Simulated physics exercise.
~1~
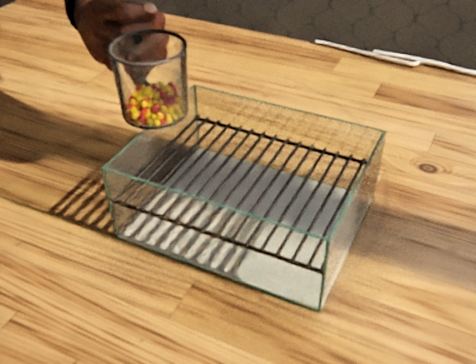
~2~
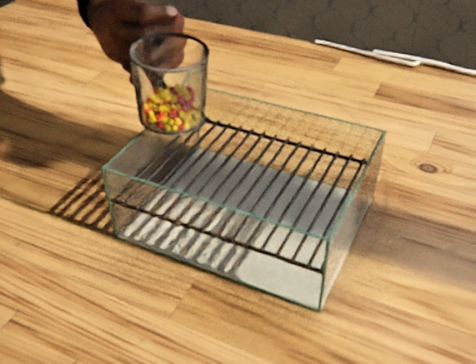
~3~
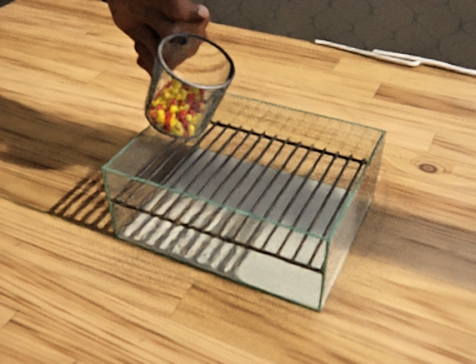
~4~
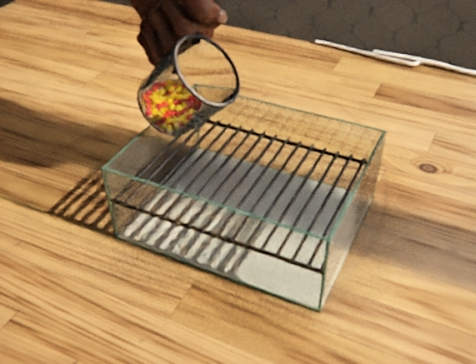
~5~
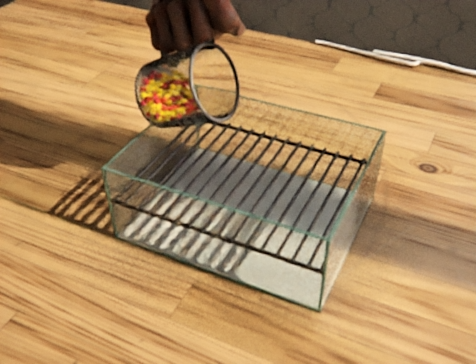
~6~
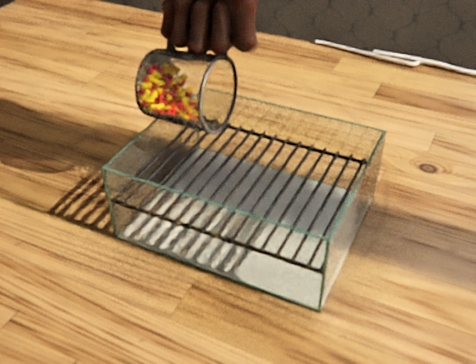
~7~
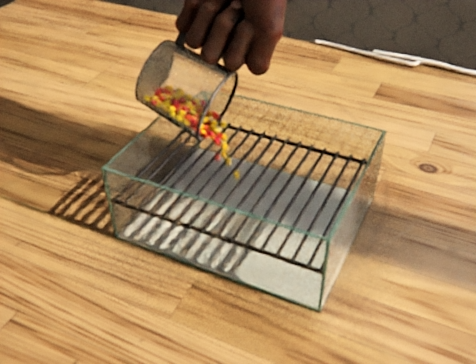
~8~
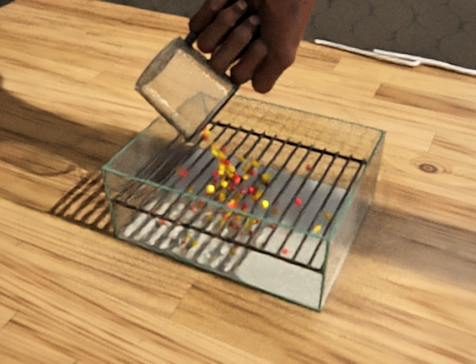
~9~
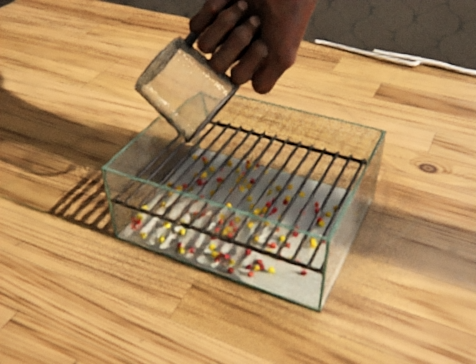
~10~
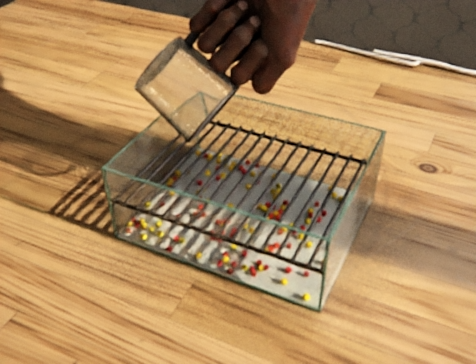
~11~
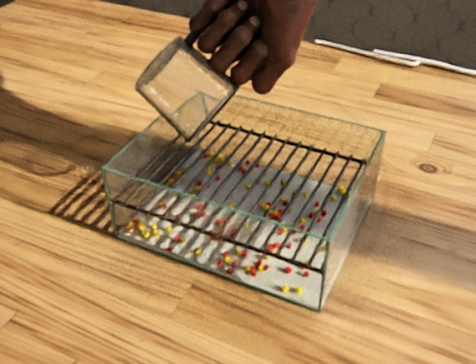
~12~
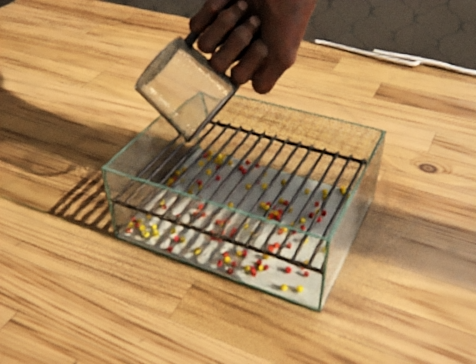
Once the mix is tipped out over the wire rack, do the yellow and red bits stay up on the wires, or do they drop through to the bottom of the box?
Both colours drop through. The yellow bits and the red bits fall between the wires and end up scattered on the bottom of the box.
